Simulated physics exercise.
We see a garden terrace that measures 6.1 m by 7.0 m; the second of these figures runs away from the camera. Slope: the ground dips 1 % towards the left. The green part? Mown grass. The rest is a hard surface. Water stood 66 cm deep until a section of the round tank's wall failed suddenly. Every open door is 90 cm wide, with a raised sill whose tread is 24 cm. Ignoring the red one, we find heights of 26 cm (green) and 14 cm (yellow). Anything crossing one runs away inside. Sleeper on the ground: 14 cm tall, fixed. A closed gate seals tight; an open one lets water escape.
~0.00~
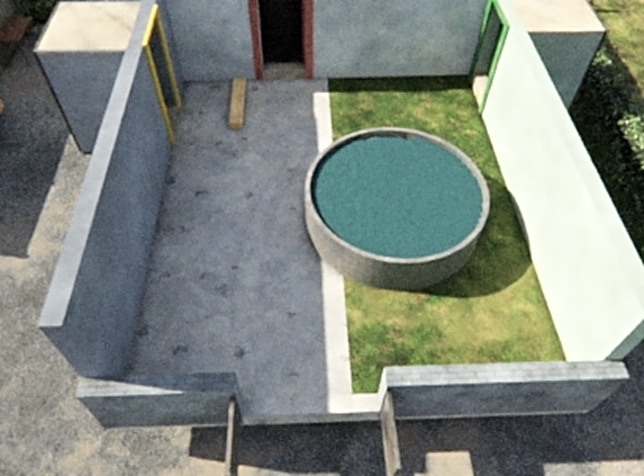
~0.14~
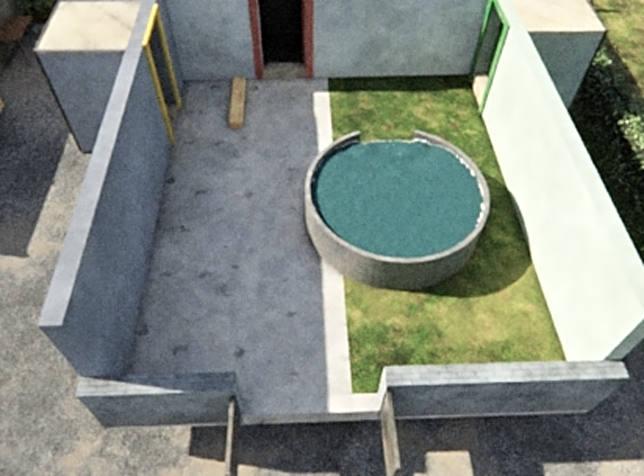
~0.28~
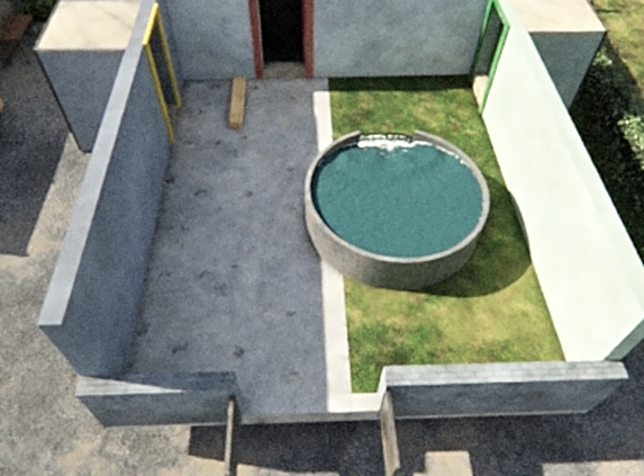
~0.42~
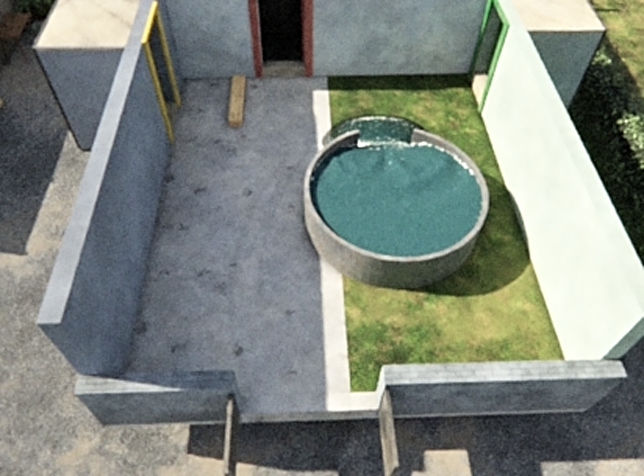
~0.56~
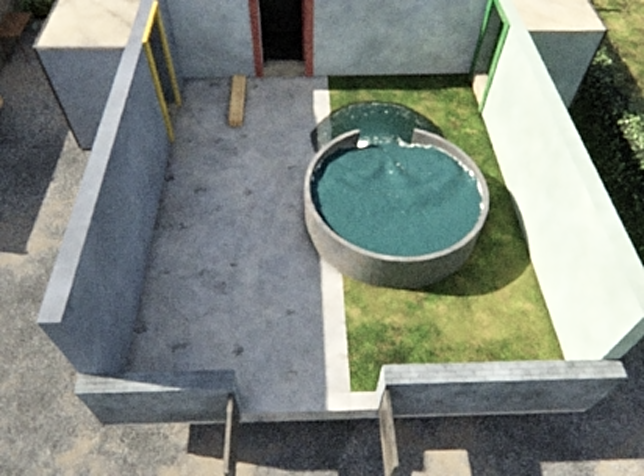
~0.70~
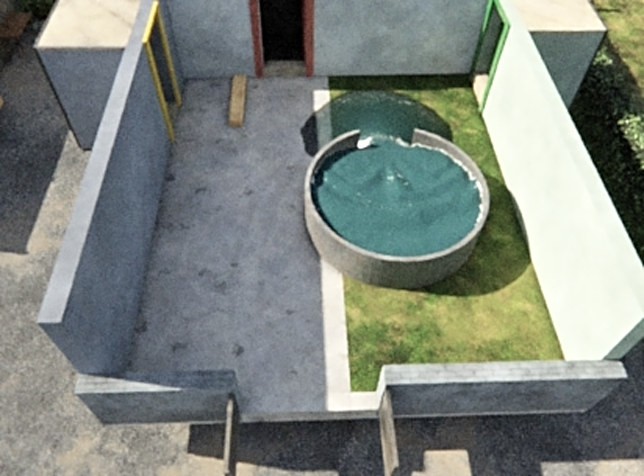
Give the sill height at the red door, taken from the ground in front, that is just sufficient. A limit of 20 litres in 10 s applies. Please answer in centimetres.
Roughly 16 cm above the ground in front.
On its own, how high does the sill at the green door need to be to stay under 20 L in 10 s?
Green: Roughly 18 cm.
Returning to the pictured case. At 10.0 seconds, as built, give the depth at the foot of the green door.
The depth there is around 10.5 cm.
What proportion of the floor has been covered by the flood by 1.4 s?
Approximately 25 % of the floor.
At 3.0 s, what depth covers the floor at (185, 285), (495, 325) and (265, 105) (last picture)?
That's 0, 0 and 13 cm, in the order given.
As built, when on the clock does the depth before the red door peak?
The level tops out around 5.0 s.
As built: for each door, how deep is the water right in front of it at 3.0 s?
Depths, in cm - green: 23, yellow: 2, red: 16.
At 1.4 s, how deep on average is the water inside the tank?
Roughly 53 cm.
After 1.4 s water covers 25 % of the floor, deepest (37 cm) near (383, 156); it has not reached the red door.
After 3.0 s water covers 35 % of the floor, deepest (28 cm) near (252, 92); 16 cm at the red door, 0 litres in over its 22 cm sill.
After 10.0 s water covers 95 % of the floor, deepest (16 cm) near (251, 97); 15 cm at the red door, 0 litres in over its 22 cm sill.
At the red door as built, the water arrived by 1.5 s and peaked near 20 cm at 5.2 s.
Run again over the same 10 s with other heights there, 61 litres in over 13 cm, 8 litres over 17.5 cm. The limit of 20 litres is kept from about 16 cm up.
